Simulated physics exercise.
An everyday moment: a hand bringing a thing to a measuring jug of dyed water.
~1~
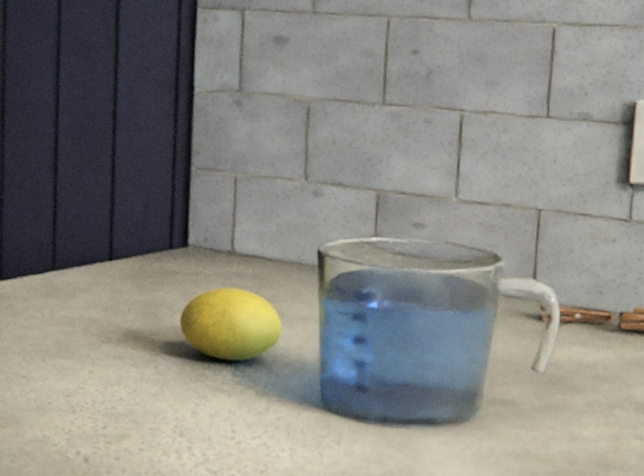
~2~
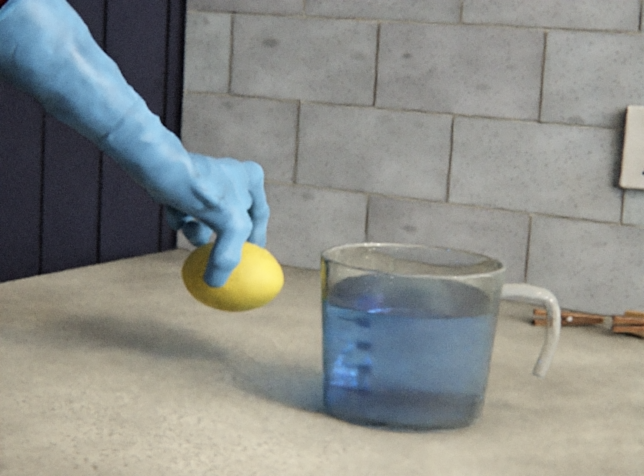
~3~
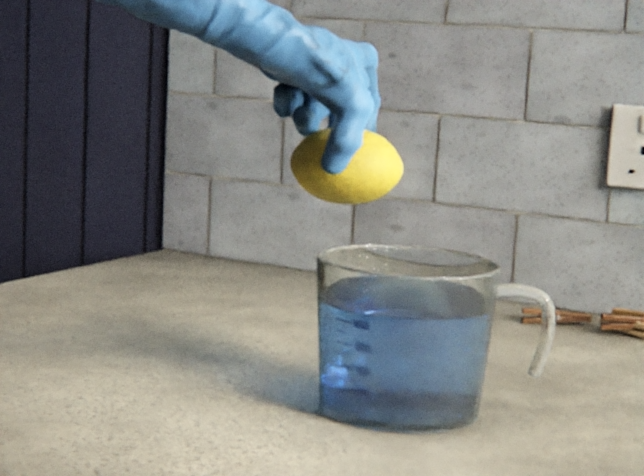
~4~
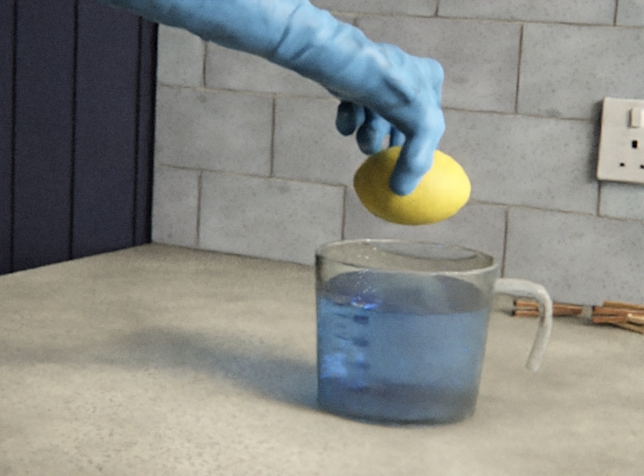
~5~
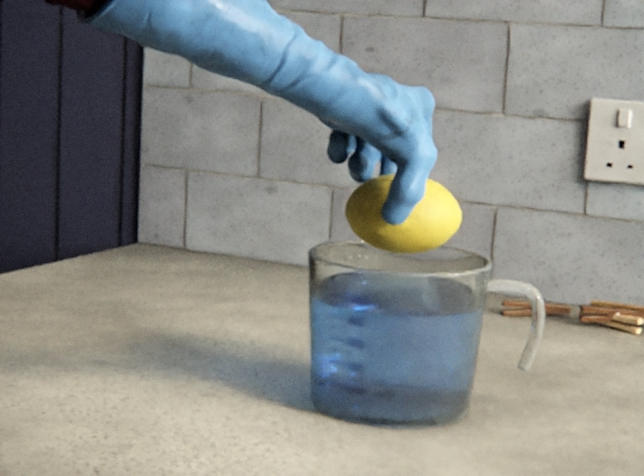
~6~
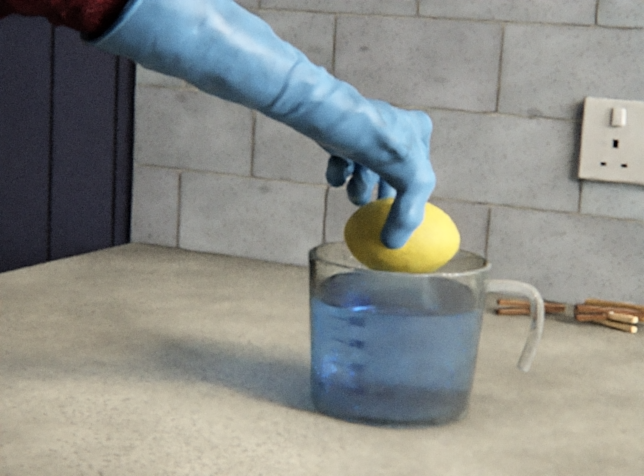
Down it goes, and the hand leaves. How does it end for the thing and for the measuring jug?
It stays at the surface, and the measuring jug has room for it.
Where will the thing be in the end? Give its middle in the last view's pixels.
Near (396, 305).
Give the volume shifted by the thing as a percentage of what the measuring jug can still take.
I make it 40 per cent.
A moment on, the lemon enters the dyed water; the measuring jug is about three quarters full.
Further on, the lemon comes up again; the measuring jug is about three quarters full.
When it is over, the lemon is afloat; the measuring jug is about three quarters full; none went over.
